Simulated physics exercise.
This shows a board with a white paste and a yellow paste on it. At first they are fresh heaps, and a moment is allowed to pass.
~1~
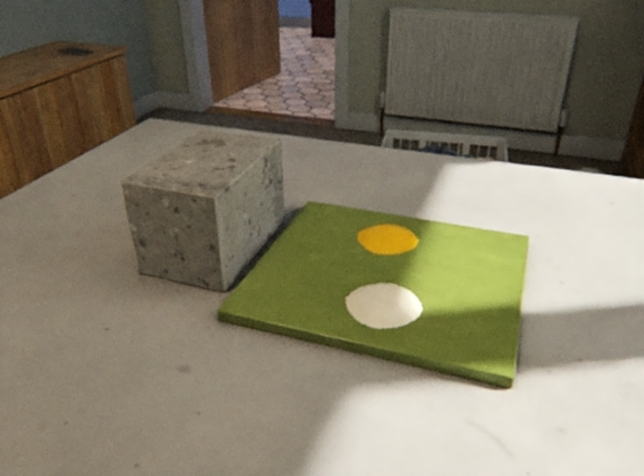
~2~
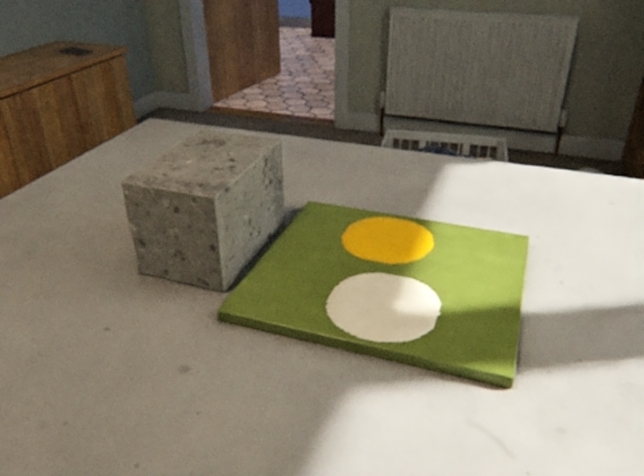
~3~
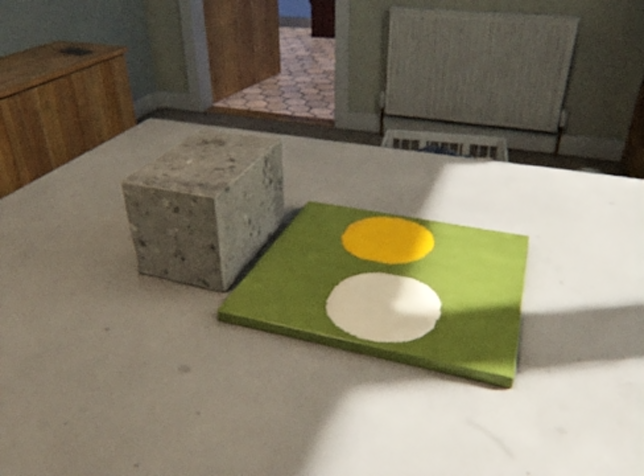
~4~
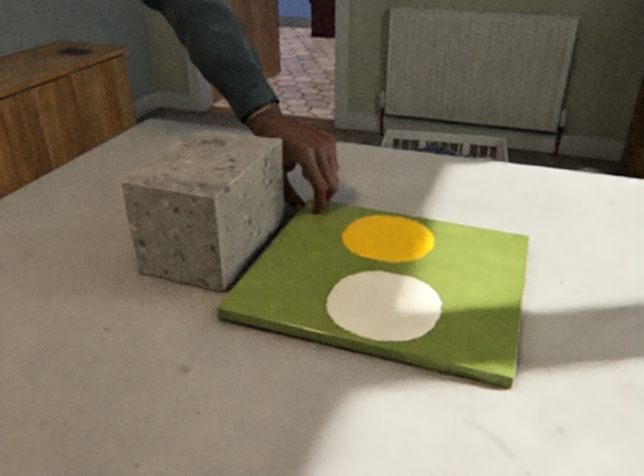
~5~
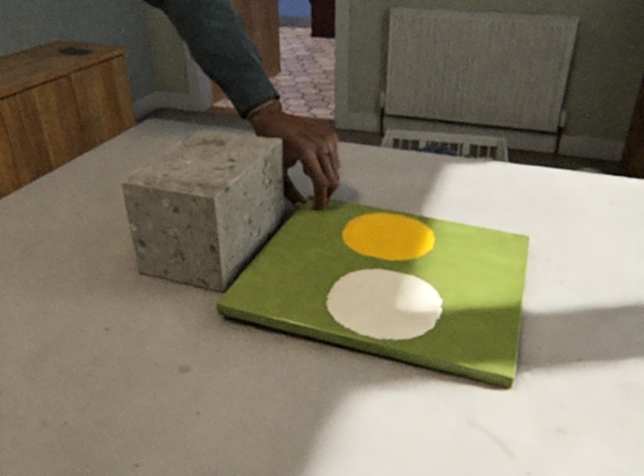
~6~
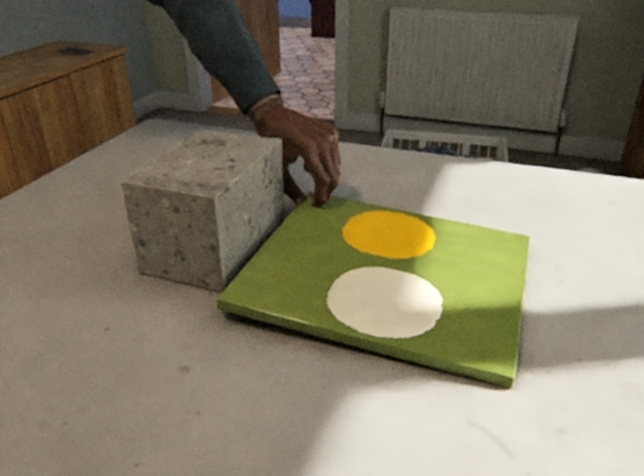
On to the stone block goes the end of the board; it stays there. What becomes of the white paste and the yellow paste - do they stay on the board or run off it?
Result: The white paste ends up off it; the yellow paste ends up off it.
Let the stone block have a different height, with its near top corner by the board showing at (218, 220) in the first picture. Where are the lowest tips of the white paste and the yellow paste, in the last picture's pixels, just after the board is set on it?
In the last picture, the first tip sits around (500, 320), the second around (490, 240).
Soon after, slope about 27°; the white paste has crept down a long way; the yellow paste has crept down a long way.
Later, the white paste is dripping off the low end; the yellow paste is dripping off the low end.
In the end, slope about 27°; the white paste is dripping off the low end; the yellow paste is dripping off the low end.
